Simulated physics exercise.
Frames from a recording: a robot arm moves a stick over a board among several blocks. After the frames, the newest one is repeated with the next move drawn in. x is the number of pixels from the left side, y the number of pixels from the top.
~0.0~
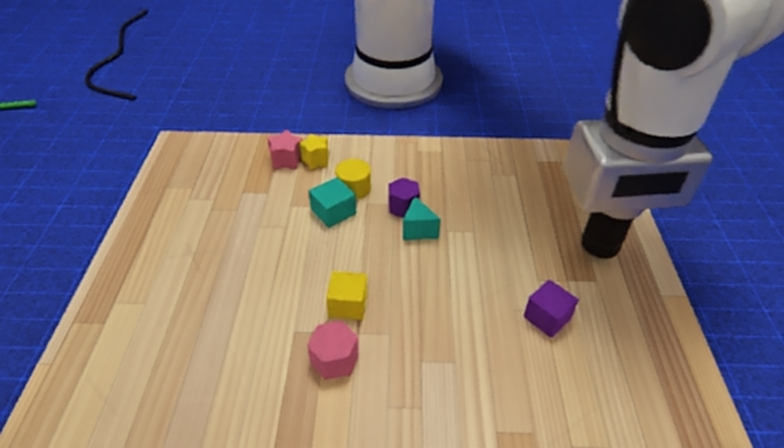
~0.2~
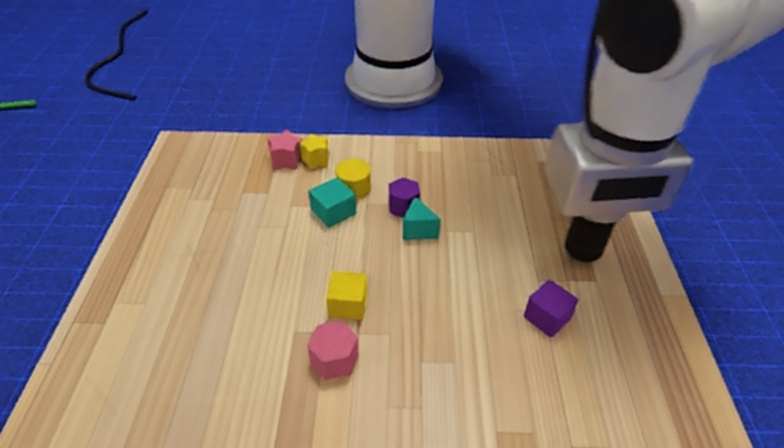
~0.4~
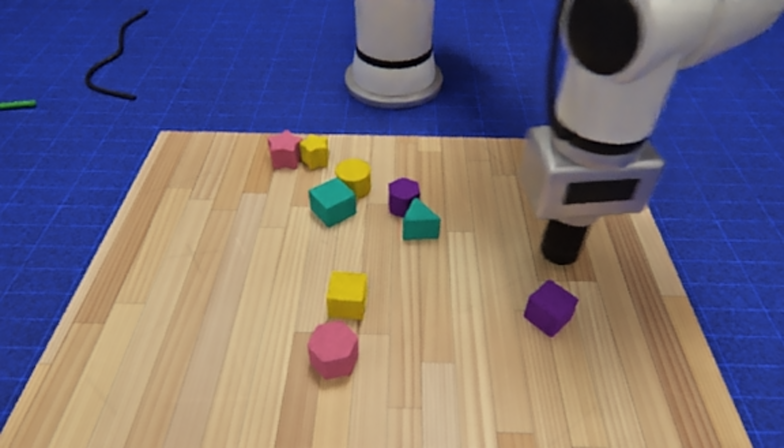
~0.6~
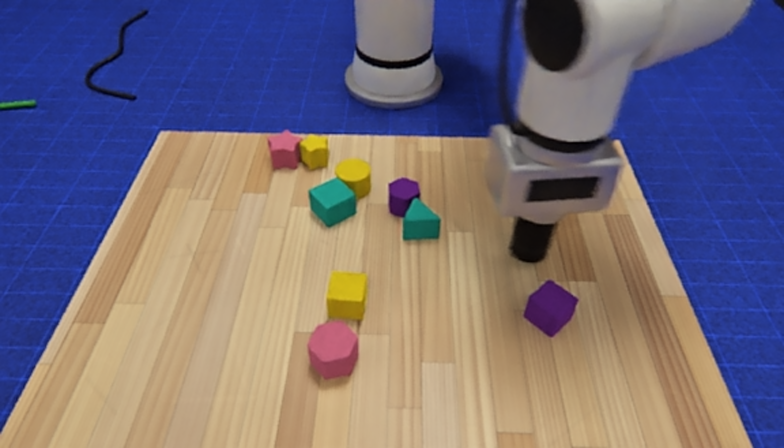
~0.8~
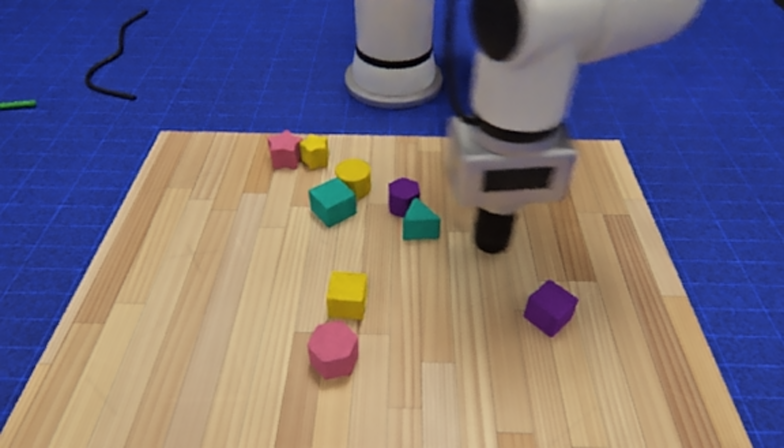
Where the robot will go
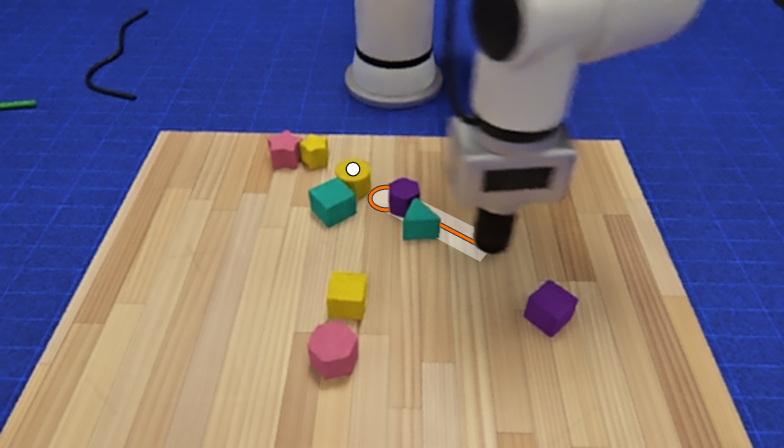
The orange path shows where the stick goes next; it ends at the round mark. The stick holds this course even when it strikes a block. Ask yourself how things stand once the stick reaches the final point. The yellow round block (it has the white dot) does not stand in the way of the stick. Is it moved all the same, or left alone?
Displaced.
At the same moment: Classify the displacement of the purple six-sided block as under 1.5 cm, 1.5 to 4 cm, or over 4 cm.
It's set to move over 4 cm.
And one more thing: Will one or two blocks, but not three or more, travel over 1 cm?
I expect not.
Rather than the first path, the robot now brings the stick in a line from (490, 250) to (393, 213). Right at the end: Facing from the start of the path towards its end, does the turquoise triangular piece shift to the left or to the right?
The turquoise triangular piece is shifted sideways to the left, facing along the path from start to end.
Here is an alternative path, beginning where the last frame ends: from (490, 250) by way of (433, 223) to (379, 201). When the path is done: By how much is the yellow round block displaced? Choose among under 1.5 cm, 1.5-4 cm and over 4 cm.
1.5 to 4 cm.
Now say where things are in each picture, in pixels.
Stick tip (600, 246); block tops, turquoise square (332, 192); yellow round block (353, 169); purple six-sided block (404, 188); turquoise triangular piece (420, 212), in the first picture.
Stick (583, 249); blocks unchanged, in the second picture.
Stick (559, 252); blocks unchanged, in the third picture.
Stick (528, 250); blocks unchanged, in the fourth picture.
Stick (491, 241); turquoise square (332, 192); yellow round block (353, 169); purple six-sided block (404, 188); turquoise triangular piece (420, 212), in the fifth picture.
Path on the board, from (490, 250) to (387, 198); the dot is on the yellow round block.
The first path, step by step. One third of the way, stick (454, 222); nothing pushed yet.
Two thirds of the way, stick (419, 205); purple six-sided block (393, 182), turned 15° anticlockwise; turquoise triangular piece (406, 213).
At the end, stick (387, 189); turquoise square in place; yellow round block (330, 161); purple six-sided block (359, 169), turned 30° anticlockwise; turquoise triangular piece (405, 213), turned 15° anticlockwise.
